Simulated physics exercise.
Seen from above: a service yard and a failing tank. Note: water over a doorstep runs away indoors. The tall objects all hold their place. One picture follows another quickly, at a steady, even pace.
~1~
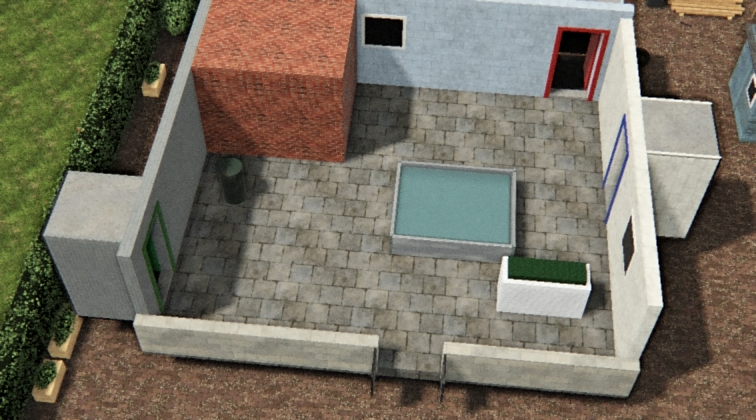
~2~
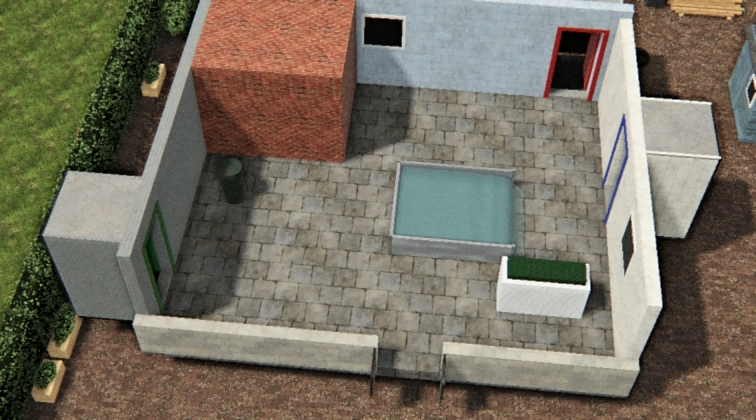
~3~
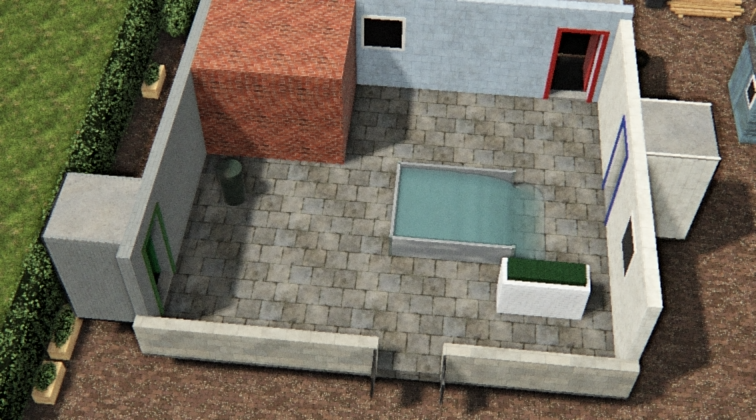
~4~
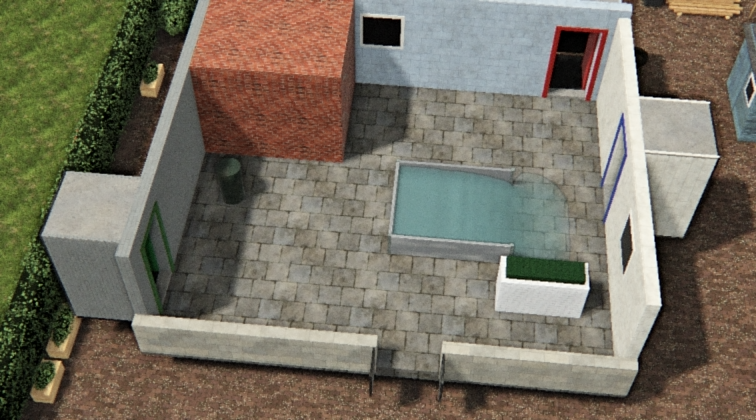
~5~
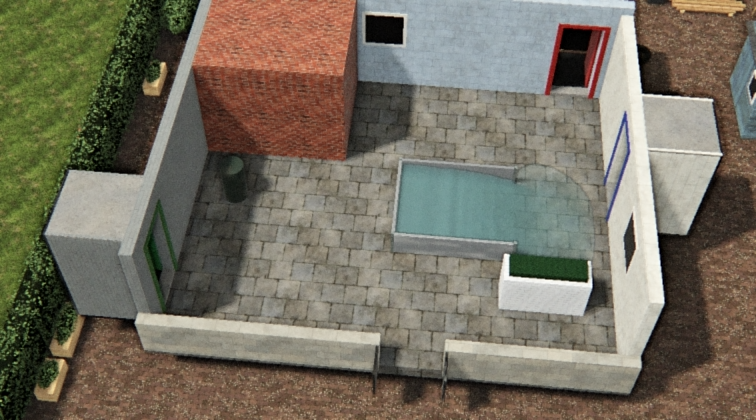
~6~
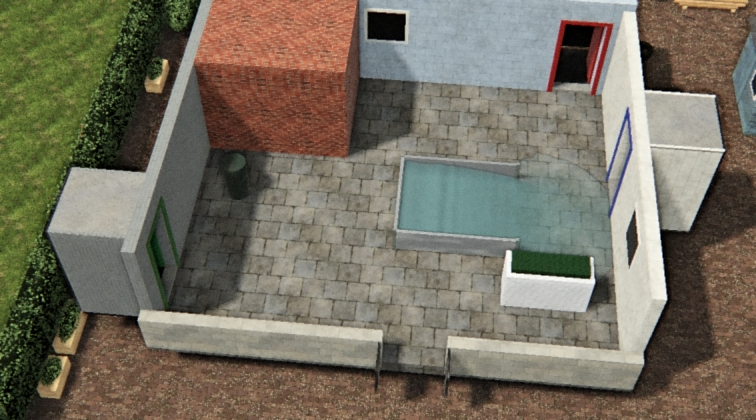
In the video, a raised rectangular tank of blue-green water stands in a paved, walled yard beside a white planter; its right side opens, and water pours out, spreading rightward across the paving toward the blue-framed wall.
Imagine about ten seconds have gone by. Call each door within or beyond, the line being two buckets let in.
Blue door - beyond; green door - within; red door - beyond.
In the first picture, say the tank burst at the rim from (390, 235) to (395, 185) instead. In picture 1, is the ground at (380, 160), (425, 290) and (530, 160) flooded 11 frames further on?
The first spot is spared, the second spared, the third spared.
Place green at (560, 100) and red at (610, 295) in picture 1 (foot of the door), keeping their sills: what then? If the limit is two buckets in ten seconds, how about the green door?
Well, the green one spills past the mark, I reckon.
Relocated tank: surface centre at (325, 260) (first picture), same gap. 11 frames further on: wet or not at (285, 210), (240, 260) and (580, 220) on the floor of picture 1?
Point by point: Still bare; still bare; swamped.
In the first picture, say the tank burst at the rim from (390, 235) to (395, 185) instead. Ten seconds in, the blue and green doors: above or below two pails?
As it turns out, the blue door falls short while the green door tops the limit.
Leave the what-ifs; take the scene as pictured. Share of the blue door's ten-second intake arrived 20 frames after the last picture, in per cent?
Something like 90 in a hundred.
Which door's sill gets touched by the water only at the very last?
I pick the green-painted one.
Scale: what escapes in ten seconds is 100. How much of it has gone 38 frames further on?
About 90 per cent.
A moment on, water covers 15 % of the floor; the blue door over two buckets in, the green door not reached, the red door not reached.
Next, water covers 20 % of the floor; the blue door far over two buckets in, the green door not reached, the red door not reached.
Then, water covers 30 % of the floor; the blue door far over two buckets in, the green door not reached, the red door over two buckets in.
Later, water covers 60 % of the floor; the blue door far over two buckets in, the green door not reached, the red door far over two buckets in.
In the end, water covers 90 % of the floor; the blue door far over two buckets in, the green door wet at the sill, nothing in, the red door far over two buckets in.
